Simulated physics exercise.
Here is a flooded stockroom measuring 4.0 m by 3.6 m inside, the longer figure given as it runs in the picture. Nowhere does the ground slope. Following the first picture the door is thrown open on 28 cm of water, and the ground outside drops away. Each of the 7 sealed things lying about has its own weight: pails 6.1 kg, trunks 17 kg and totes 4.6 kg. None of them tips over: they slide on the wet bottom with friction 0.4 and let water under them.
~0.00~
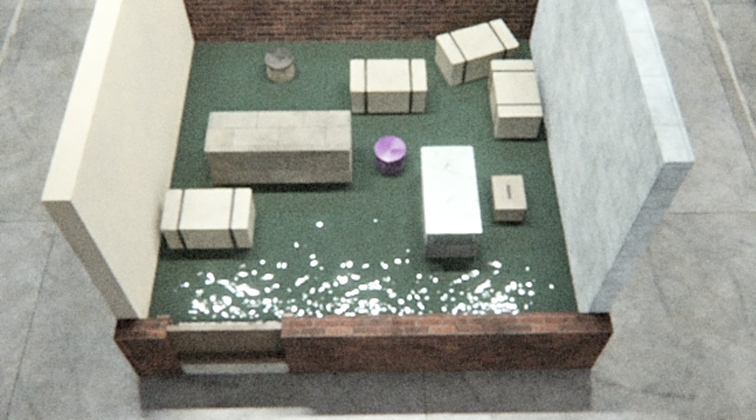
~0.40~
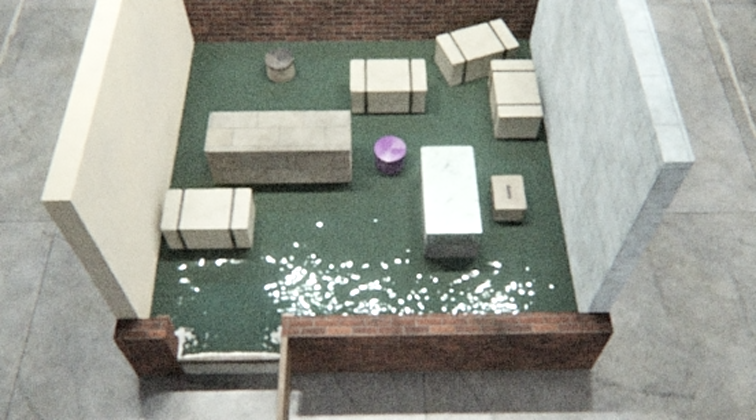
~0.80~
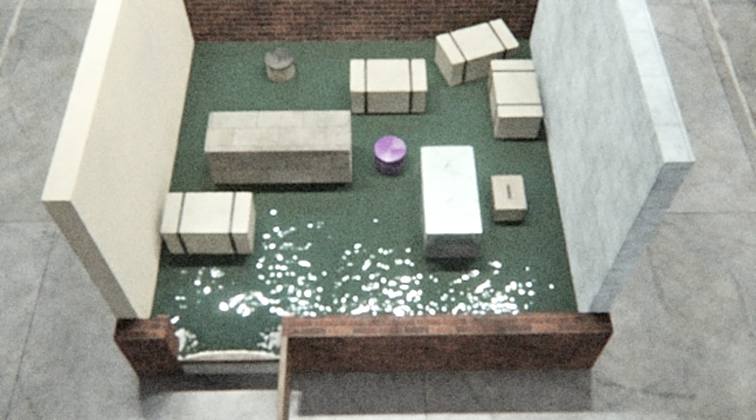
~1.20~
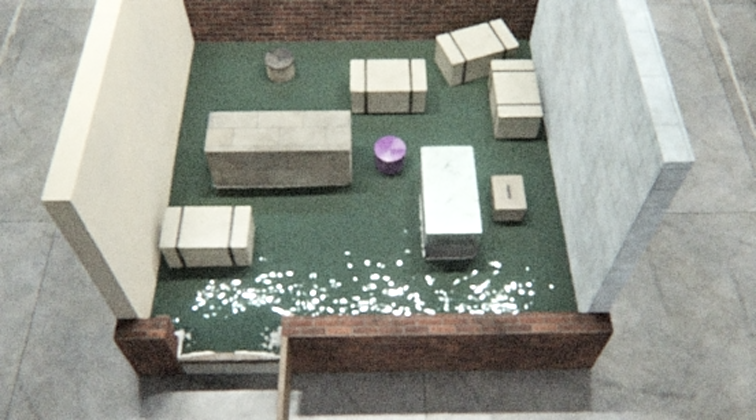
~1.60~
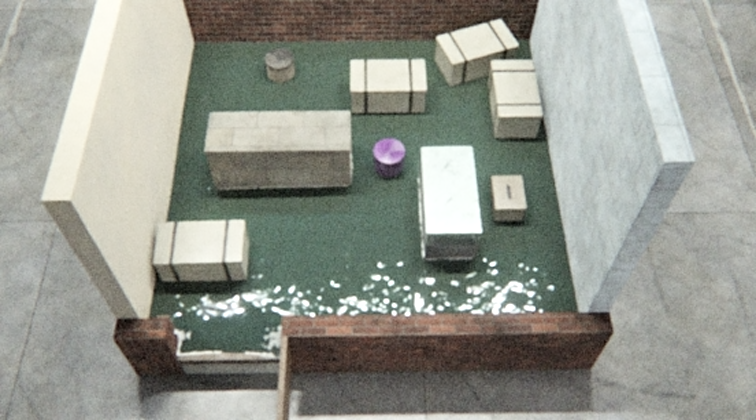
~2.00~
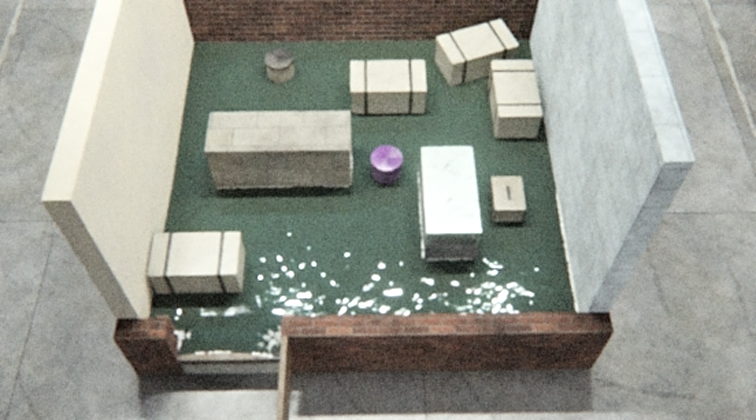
A pale, dark-banded trunk shifts at the left of a flooded stockroom, seen from high in front by a still camera. Around it on dark green water stand a long stone-coloured block, a white box, more banded trunks at the back right, and a purple pail near the middle. The front-left door swings outward, glints flicker, then the trunk slides frontward and slightly left, and the pail drifts a little nearer.
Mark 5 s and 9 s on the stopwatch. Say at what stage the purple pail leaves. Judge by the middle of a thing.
Late band.
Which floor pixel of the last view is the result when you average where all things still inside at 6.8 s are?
Mean floor pixel: About (377, 182).
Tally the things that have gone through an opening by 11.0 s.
The count by then is 0.
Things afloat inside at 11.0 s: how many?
That would be 7 of them.
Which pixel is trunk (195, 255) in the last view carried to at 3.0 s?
It ends up close to (190, 294).
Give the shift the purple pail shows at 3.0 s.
I'd put it at around 50 cm.
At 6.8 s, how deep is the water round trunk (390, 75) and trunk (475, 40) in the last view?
Some 21 cm at the first, some 22 cm at the second.
After 3.0 s the purple pail is near (371, 192), 0.5 m from its start, afloat; 0 of 7 are out; 7 afloat.
After 6.8 s the purple pail is near (261, 227), 1.5 m from its start, afloat; 0 of 7 are out; 7 afloat.
After 11.0 s the purple pail is near (257, 209), 1.5 m from its start, afloat; 0 of 7 are out; 7 afloat.
After 15.0 s the purple pail is near (278, 216), 1.3 m from its start, afloat; 0 of 7 are out; 7 afloat.
